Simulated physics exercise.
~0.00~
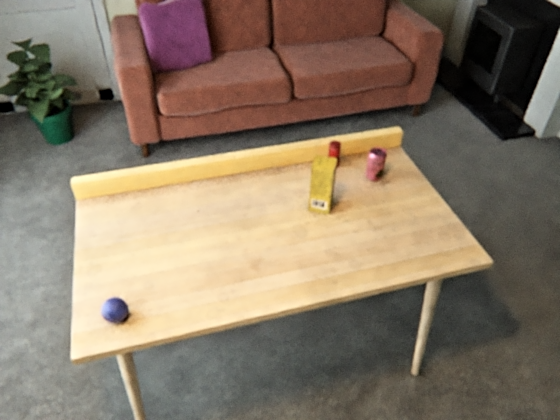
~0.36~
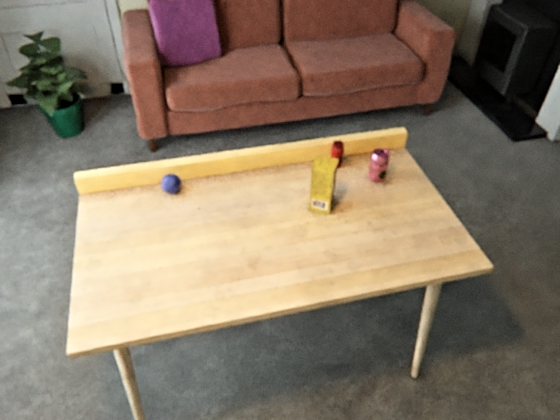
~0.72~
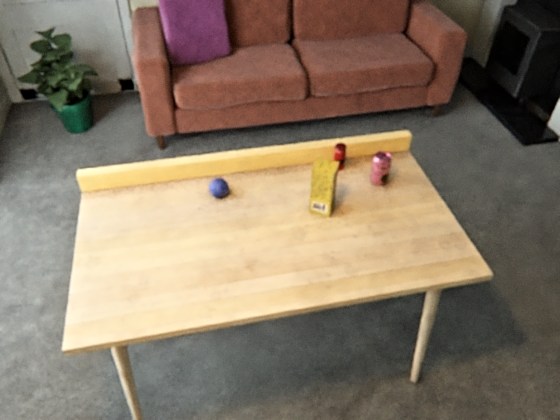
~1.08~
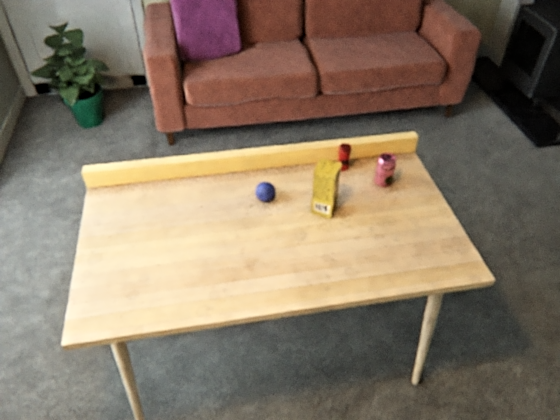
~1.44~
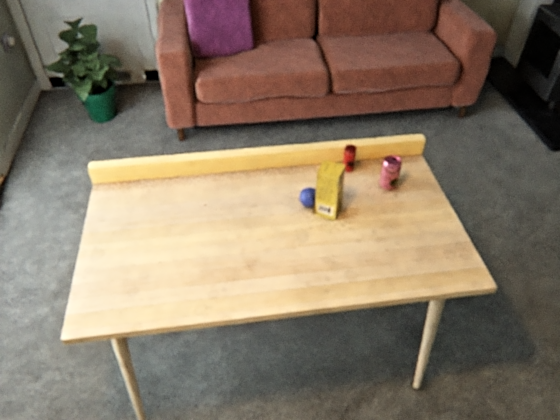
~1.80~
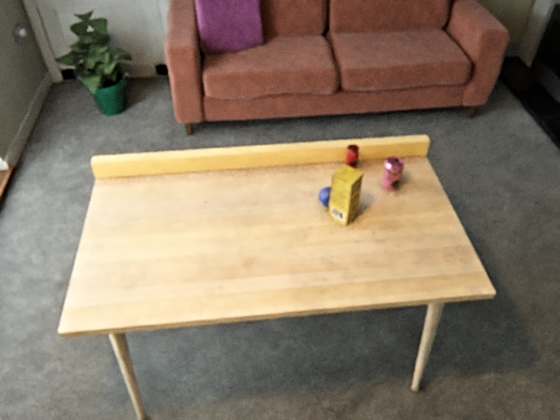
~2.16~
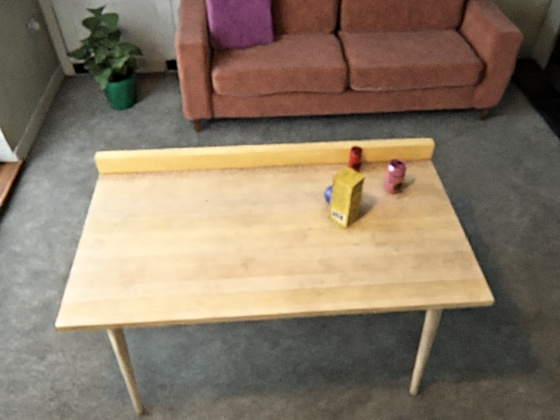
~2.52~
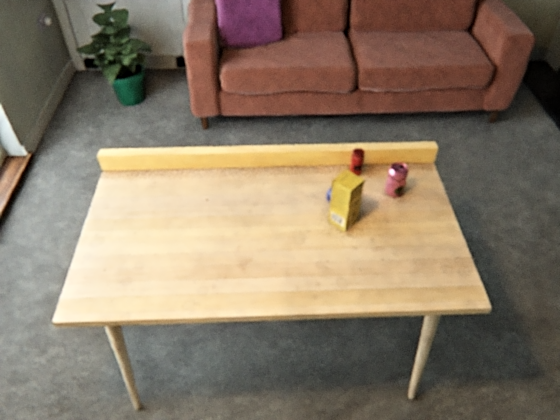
On a table, a blue ball rolls right, nudges a yellow carton and stops behind it.
